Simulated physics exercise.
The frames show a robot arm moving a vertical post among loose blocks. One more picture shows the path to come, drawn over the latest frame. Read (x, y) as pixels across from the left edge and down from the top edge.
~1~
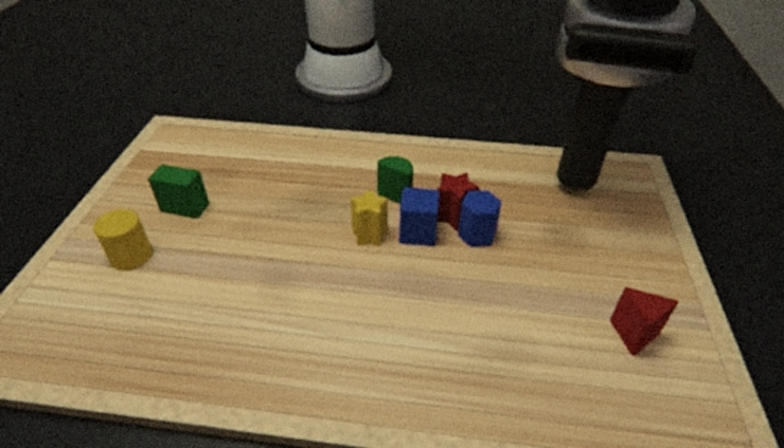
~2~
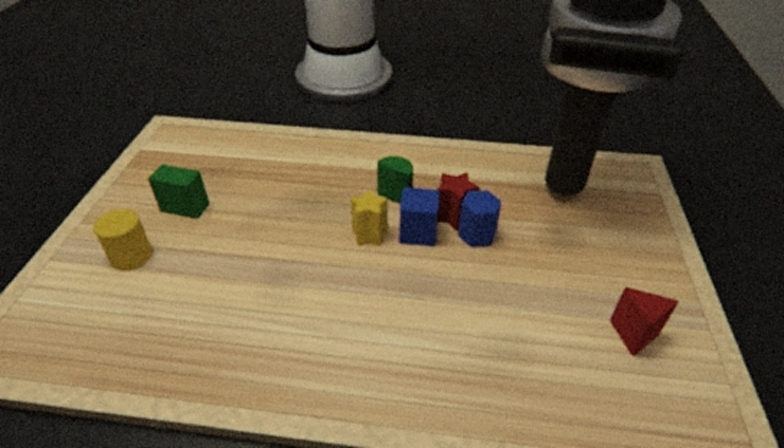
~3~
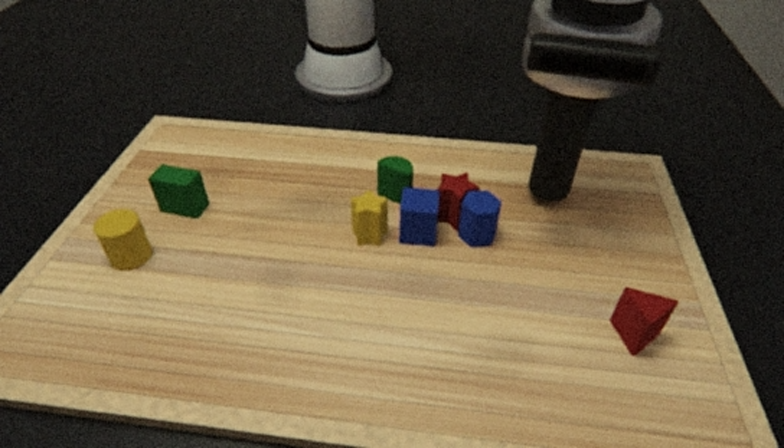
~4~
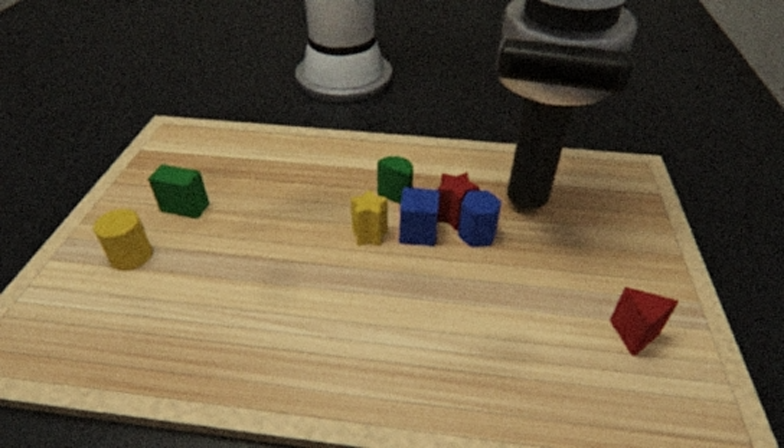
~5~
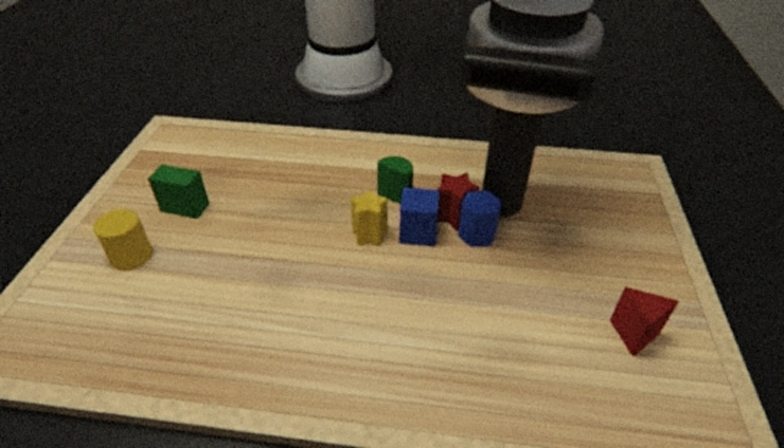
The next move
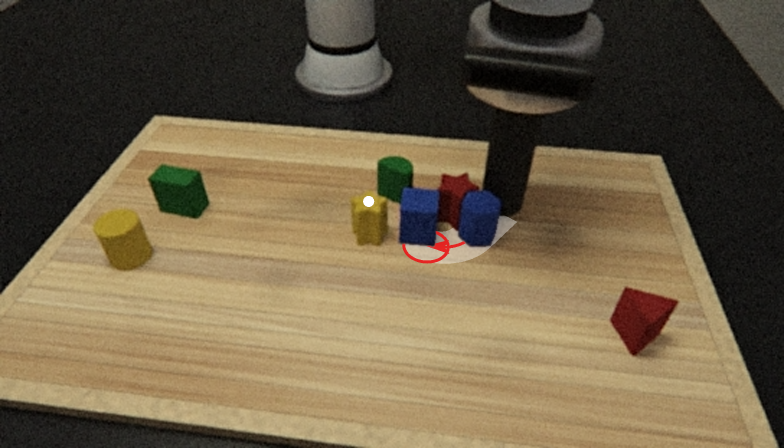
A robot arm's dark vertical post starts near the top right of a wooden board and glides steadily left and slightly toward the viewer. It draws close beside the blue hexagonal block at the right of a cluster of colored blocks, while every block on the board stays still.
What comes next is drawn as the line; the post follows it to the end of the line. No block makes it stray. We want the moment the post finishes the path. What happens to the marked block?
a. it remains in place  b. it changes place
That would be b.
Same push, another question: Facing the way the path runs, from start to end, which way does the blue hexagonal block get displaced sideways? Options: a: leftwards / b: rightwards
The answer is a.
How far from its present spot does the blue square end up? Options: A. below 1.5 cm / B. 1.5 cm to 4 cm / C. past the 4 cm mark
Correct choice: B.
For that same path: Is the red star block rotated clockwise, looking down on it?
Yes, that is what happens.
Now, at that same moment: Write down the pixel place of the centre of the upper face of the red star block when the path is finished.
That would be at about pixel (437, 188).
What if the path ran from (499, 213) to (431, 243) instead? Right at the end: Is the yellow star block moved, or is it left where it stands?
It is shifted.
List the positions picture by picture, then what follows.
In the first picture, lower end of the post at (576, 179), tops of blocks, yellow star block at (369, 201), blue square at (420, 199), red star block at (458, 183), blue hexagonal block at (482, 201).
In the second picture, post at (564, 184), blocks as before.
In the third picture, post at (548, 190), blocks as before.
In the fourth picture, post at (527, 197), blocks as before.
In the fifth picture, post at (501, 204), yellow star block at (369, 201), blue square at (420, 199), red star block at (458, 183), blue hexagonal block at (482, 201).
The drawn path runs from (499, 213) over (481, 229) and (459, 245) to (426, 246); the dot is on the yellow star block.
What follows on the original path. Halfway along, post at (473, 229); blue square at (409, 199), turned 20° anticlockwise; red star block at (445, 187), turned 65° clockwise; blue hexagonal block at (461, 229), turned 30° anticlockwise.
At the end, post at (427, 237); yellow star block at (354, 200), turned 25° anticlockwise; blue square at (389, 193); red star block at (437, 188), turned 125° clockwise; blue hexagonal block at (442, 245), turned 70° anticlockwise.
